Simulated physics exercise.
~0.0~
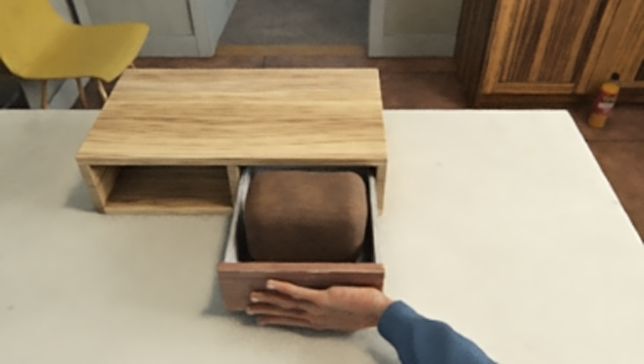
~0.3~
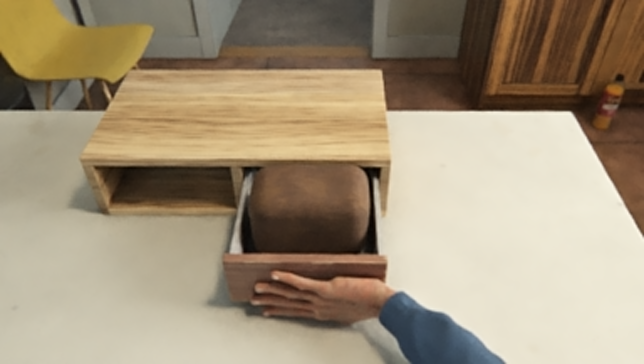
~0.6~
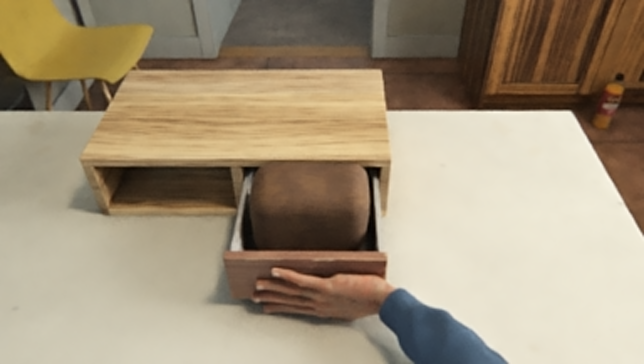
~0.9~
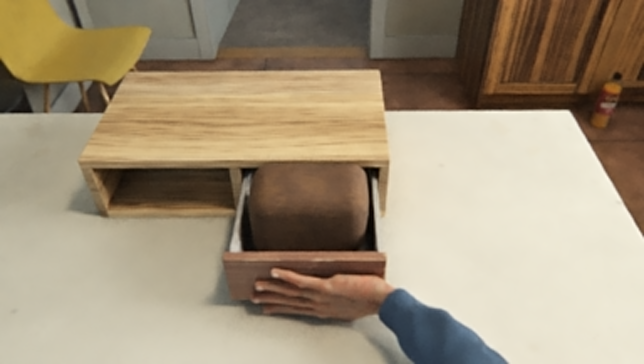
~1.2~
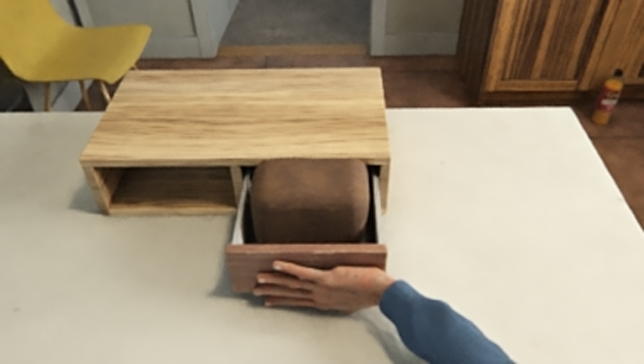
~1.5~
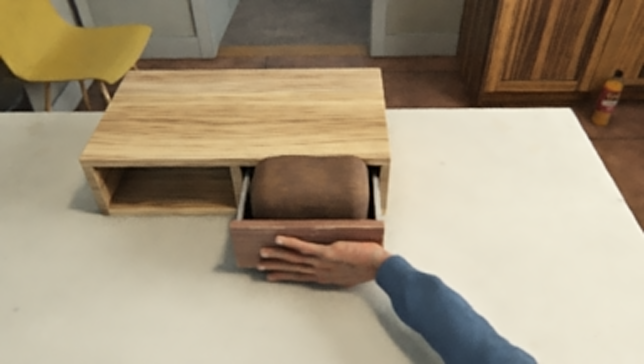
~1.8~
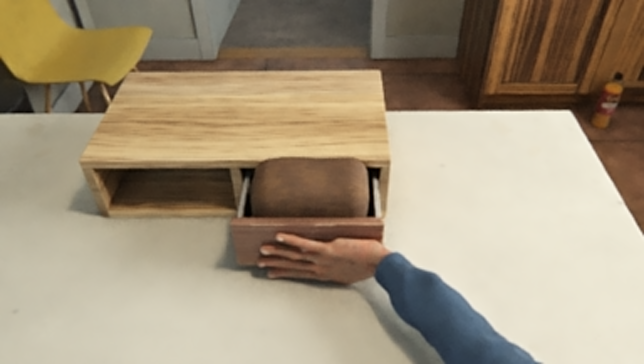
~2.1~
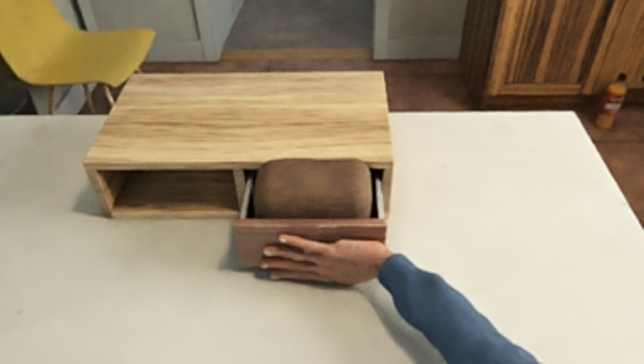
In the video, a hand in a blue sleeve slowly pushes a drawer holding a brown loaf toward a low wooden cabinet on a white table. The drawer slides partway in, then stops and stays ajar, with the hand still against its front.
